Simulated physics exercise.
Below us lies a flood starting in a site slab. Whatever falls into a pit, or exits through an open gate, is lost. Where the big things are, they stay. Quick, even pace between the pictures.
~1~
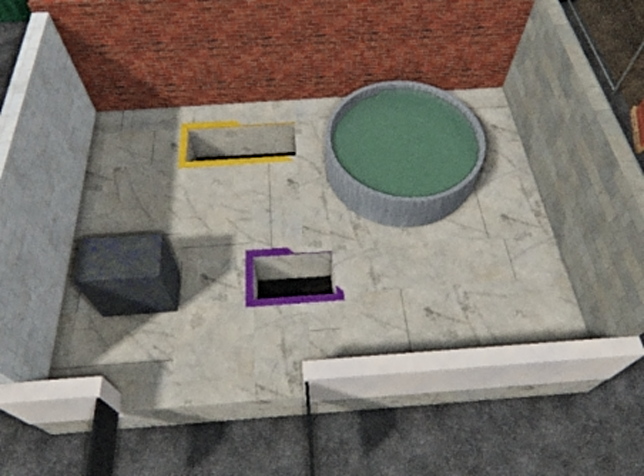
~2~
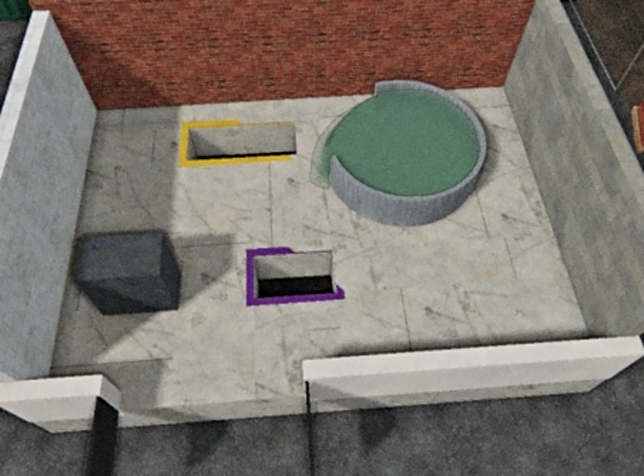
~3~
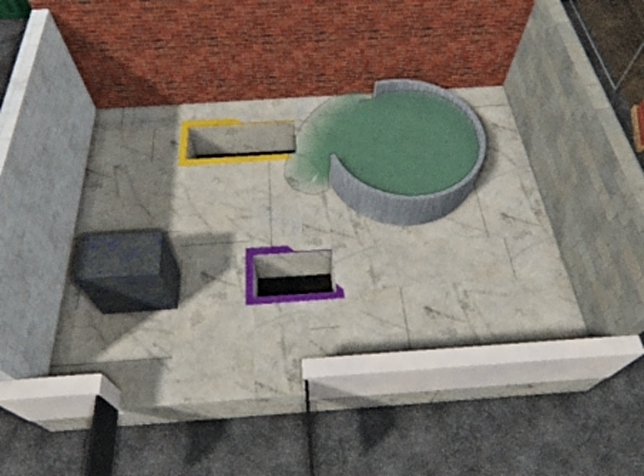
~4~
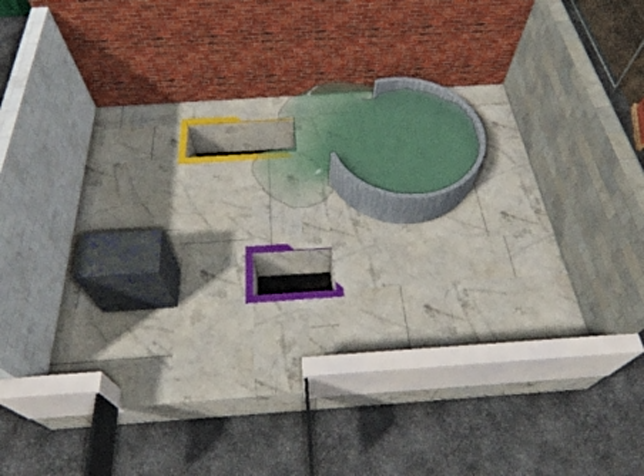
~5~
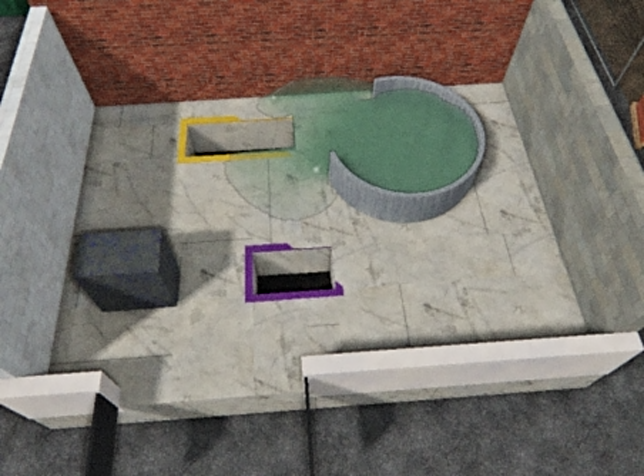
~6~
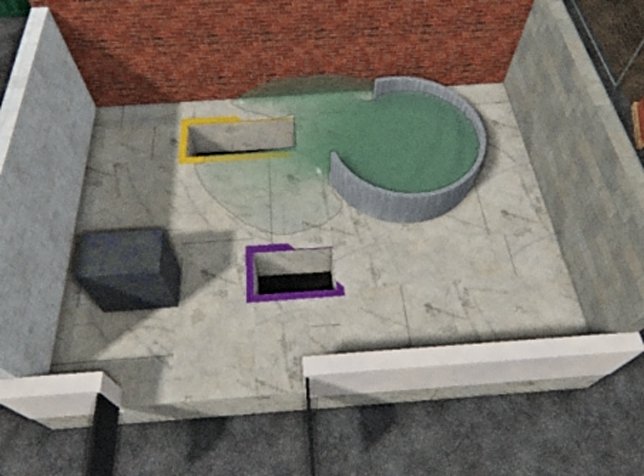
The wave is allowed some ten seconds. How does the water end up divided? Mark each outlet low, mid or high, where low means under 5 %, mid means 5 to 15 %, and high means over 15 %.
Marks - gate: Low, yellow pit: High, purple pit: Low.
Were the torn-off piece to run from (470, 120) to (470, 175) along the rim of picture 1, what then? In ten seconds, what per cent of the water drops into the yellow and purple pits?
For yellow it's about 12 per cent, and for purple about 12 per cent.
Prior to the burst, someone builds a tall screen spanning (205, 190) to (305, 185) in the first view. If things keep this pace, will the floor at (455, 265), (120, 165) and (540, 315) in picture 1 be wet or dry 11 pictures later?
Result, listed order: Spot 1 kept clear of the flood, spot 2 reached by the flood, spot 3 kept clear of the flood.
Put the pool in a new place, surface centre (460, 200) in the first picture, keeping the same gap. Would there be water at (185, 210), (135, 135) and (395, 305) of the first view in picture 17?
Outcome, in sequence: Wetted, wetted, unwetted.
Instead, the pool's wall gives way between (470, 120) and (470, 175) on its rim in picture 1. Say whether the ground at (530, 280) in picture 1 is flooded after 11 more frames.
Short answer - sodden.
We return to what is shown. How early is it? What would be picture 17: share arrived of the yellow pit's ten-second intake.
Working it through, I arrive at 45 %.
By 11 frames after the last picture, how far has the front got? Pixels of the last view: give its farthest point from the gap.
Farthest reach: About (69, 267).
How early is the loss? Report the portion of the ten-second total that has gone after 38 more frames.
It should be close to 85 percent by then.
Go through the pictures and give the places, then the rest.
The first picture shows the round tank at (404, 140) is whole and still.
In the second picture, water pours out at (337, 133) and has run to a hidden place.
In the third picture, the front is at a hidden place, out from the gap at (336, 133).
In the fourth picture, the front is at (264, 182), out from the gap at (336, 133).
In the fifth picture, water pours out at (335, 132) and has run to (231, 172).
In the sixth picture, the front is at (204, 175), out from the gap at (336, 132).
A moment on, water covers 30 % of the floor; the gate 0 %, the yellow pit 13 %, the purple pit 0 %.
Next, water covers 40 % of the floor; the gate 0 %, the yellow pit 28 %, the purple pit 0 %.
Then, water covers 45 % of the floor; the gate 0 %, the yellow pit 42 %, the purple pit 0 %.
Later, water covers 60 % of the floor; the gate 0 %, the yellow pit 55 %, the purple pit 1 %.
In the end, water covers 70 % of the floor; the gate 2 %, the yellow pit 62 %, the purple pit 3 %.
